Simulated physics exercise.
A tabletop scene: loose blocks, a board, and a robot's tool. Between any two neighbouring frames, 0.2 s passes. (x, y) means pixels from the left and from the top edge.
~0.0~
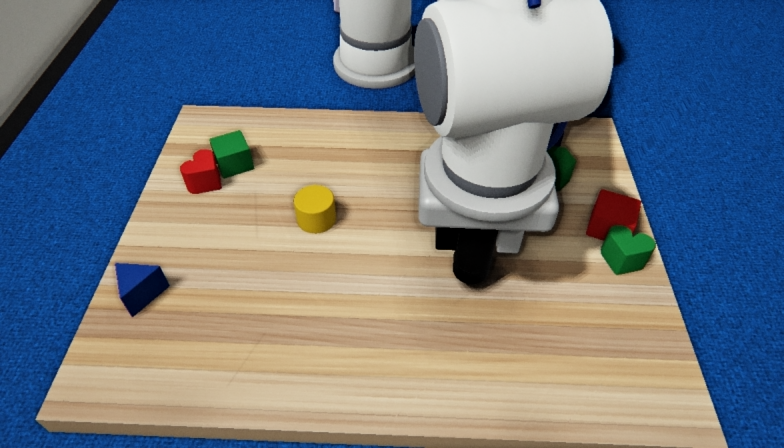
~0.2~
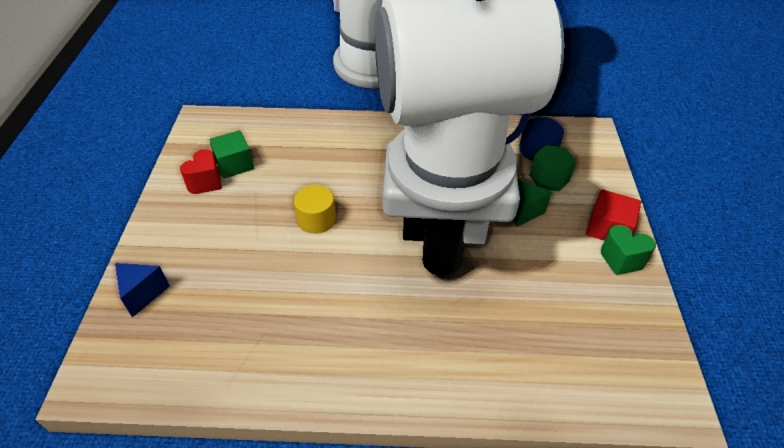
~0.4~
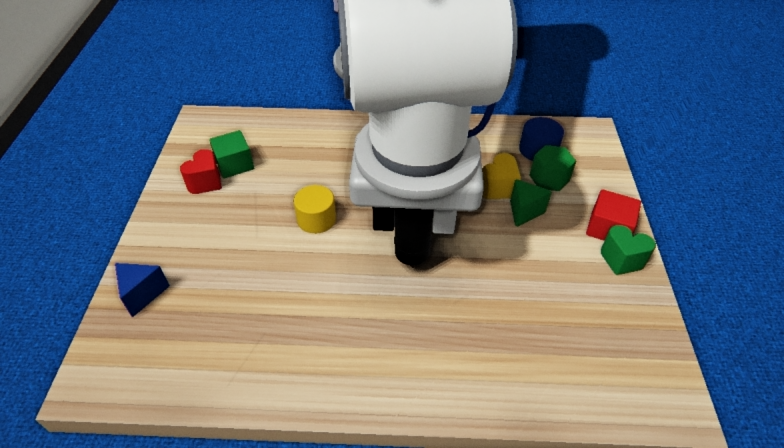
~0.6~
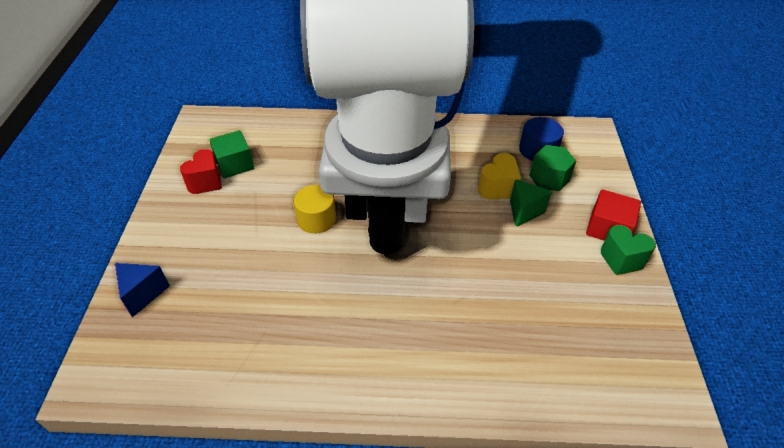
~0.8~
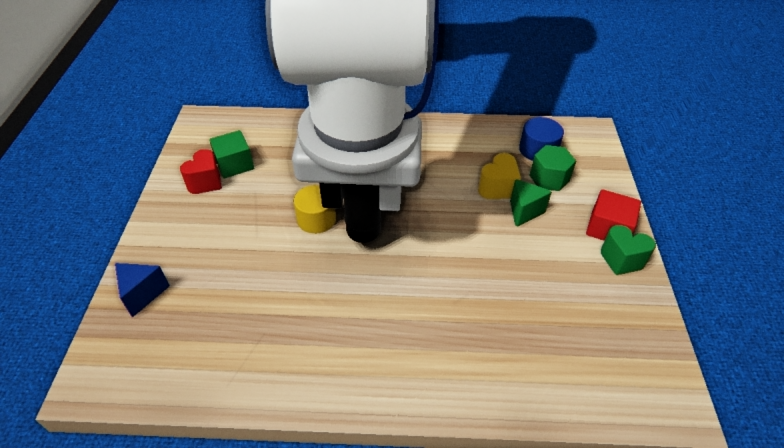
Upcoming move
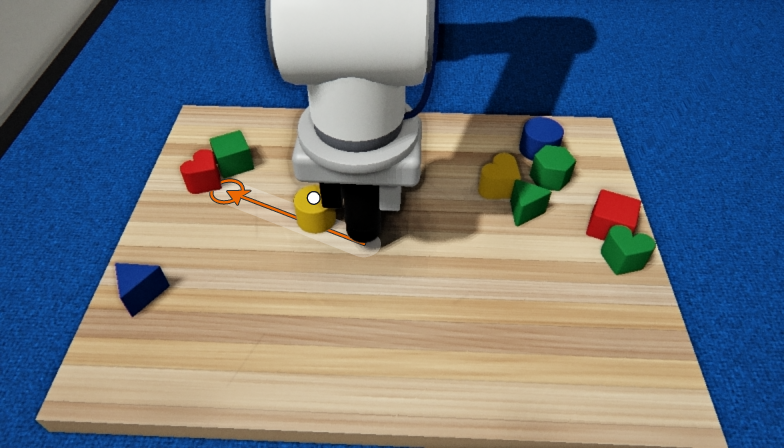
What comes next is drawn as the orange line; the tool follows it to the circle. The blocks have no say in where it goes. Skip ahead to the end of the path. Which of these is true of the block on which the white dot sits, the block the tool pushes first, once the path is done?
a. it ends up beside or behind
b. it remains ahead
a: It ends up beside or behind.
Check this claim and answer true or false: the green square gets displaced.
That claim is true.
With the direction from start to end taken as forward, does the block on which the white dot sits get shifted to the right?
Going by the path, yes.
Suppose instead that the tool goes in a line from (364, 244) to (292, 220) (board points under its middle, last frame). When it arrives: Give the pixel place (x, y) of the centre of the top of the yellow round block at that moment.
It should be at about (279, 175).
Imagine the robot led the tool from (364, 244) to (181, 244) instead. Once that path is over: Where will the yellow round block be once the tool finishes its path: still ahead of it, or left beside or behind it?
The block lies off to the side or behind.
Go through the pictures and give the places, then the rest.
In the first frame, lower end of the tool at (470, 271), tops of blocks, red heart at (199, 161), green square at (229, 143), yellow round block at (314, 198).
In the second frame, tool at (440, 262), blocks as before.
In the third frame, tool at (412, 253), blocks as before.
In the fourth frame, tool at (387, 242), blocks as before.
In the fifth frame, tool at (364, 231), red heart at (199, 161), green square at (229, 143), yellow round block at (314, 198).
The drawn path runs straight from (364, 244) to (227, 191); the dot is on the yellow round block.
The first path, step by step. One third of the way, tool at (314, 212); yellow round block at (290, 185).
Two thirds of the way, tool at (267, 194); yellow round block at (261, 163).
At the end, tool at (223, 178); red heart at (193, 159); green square at (228, 137), turned 35° anticlockwise; yellow round block at (251, 152).
